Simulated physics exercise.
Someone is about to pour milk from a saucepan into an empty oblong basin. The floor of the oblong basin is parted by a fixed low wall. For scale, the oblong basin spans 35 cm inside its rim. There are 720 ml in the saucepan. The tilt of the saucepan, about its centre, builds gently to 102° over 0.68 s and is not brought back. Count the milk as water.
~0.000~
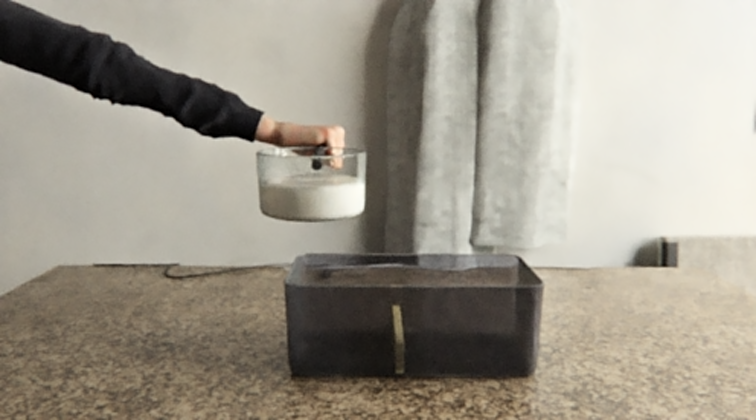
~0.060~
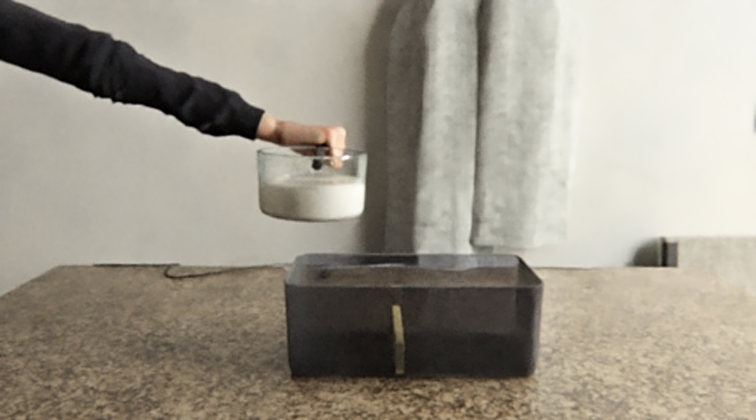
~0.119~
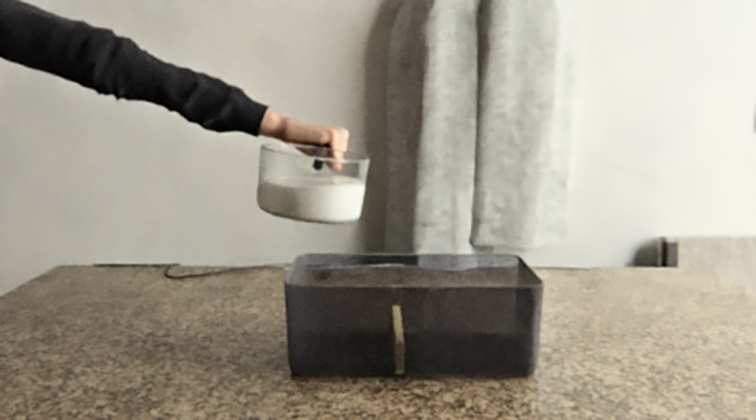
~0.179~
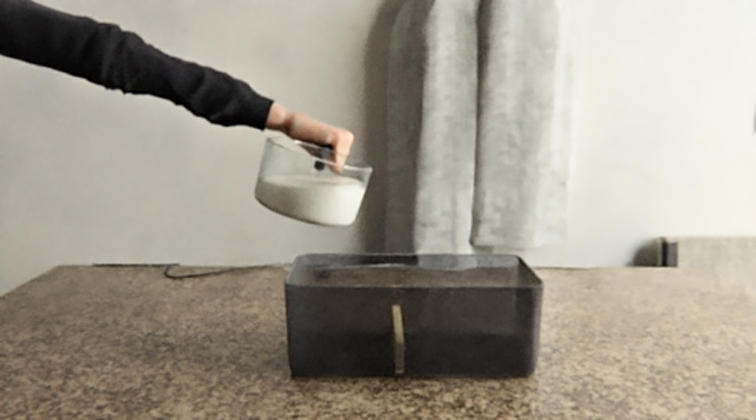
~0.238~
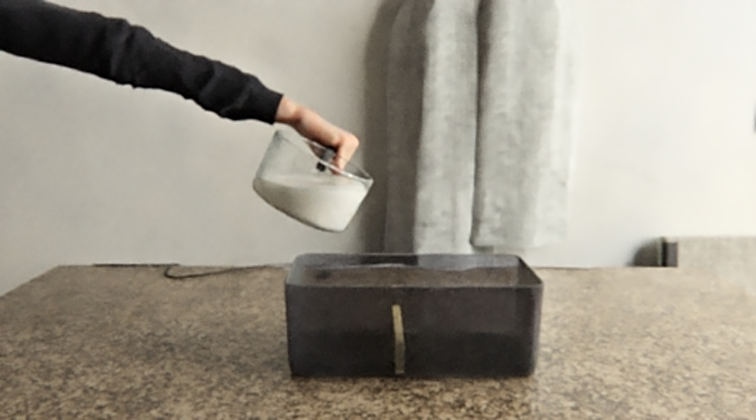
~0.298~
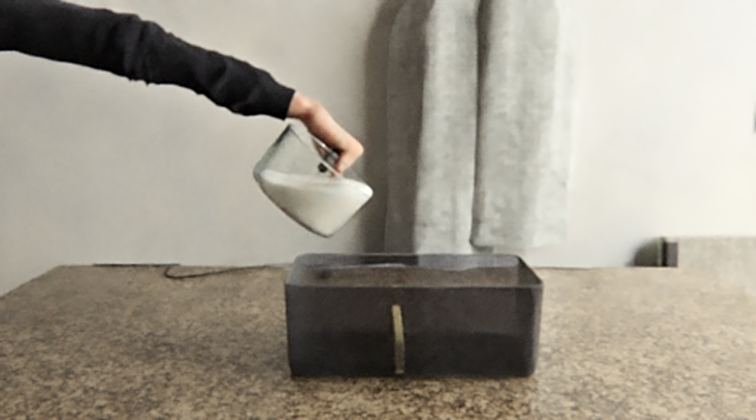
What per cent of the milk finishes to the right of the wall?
Roughly 40 per cent is past the wall.
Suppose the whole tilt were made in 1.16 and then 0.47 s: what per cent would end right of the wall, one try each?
In turn about 55 and 25 per cent.
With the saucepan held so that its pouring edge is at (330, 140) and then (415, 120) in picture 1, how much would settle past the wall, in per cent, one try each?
In turn about 5 and 90 per cent.
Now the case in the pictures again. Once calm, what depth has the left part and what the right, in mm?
Some 18 mm on the left and 10 mm on the right.
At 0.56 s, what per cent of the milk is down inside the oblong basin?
About 30 per cent.
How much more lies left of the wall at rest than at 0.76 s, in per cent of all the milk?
Near 18 in a hundred.
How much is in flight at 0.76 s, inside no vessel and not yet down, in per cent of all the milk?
About 7 per cent.
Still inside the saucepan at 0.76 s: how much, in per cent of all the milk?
Some 12 per cent.
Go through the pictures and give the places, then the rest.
Tilt 0°; pouring edge (365, 154); surface from (262, 180) to (363, 181); the oblong basin's rim runs from (292, 270) to (531, 270); the wall's top is at (398, 324), in the first frame.
Tilt 2°; pouring edge (366, 156); surface from (262, 180) to (362, 182), in the second frame.
Tilt 8°; pouring edge (368, 161); surface from (262, 180) to (363, 182), in the third frame.
Tilt 16°; pouring edge (370, 170); surface from (261, 179) to (364, 183), in the fourth frame.
Tilt 28°; pouring edge (372, 182); surface from (257, 177) to (366, 185), in the fifth frame.
Tilt 41°; pouring edge (370, 195); surface from (258, 171) to (371, 188), in the sixth frame.
After 0.56 s the tilt is 95° and 36 per cent is still to pour, 12 is left of the wall and 17 right of it.
After 0.76 s the tilt is 102° and 12 per cent is still to pour, 41 is left of the wall and 40 right of it.
After 0.96 s the tilt is 102° and 2 per cent is still to pour, 55 is left of the wall and 40 right of it.
After 1.18 s the tilt is 102° and 0 per cent is still to pour, 59 is left of the wall and 40 right of it.
In the end 59 per cent lies left of the wall, 40 right of it and 1 outside.
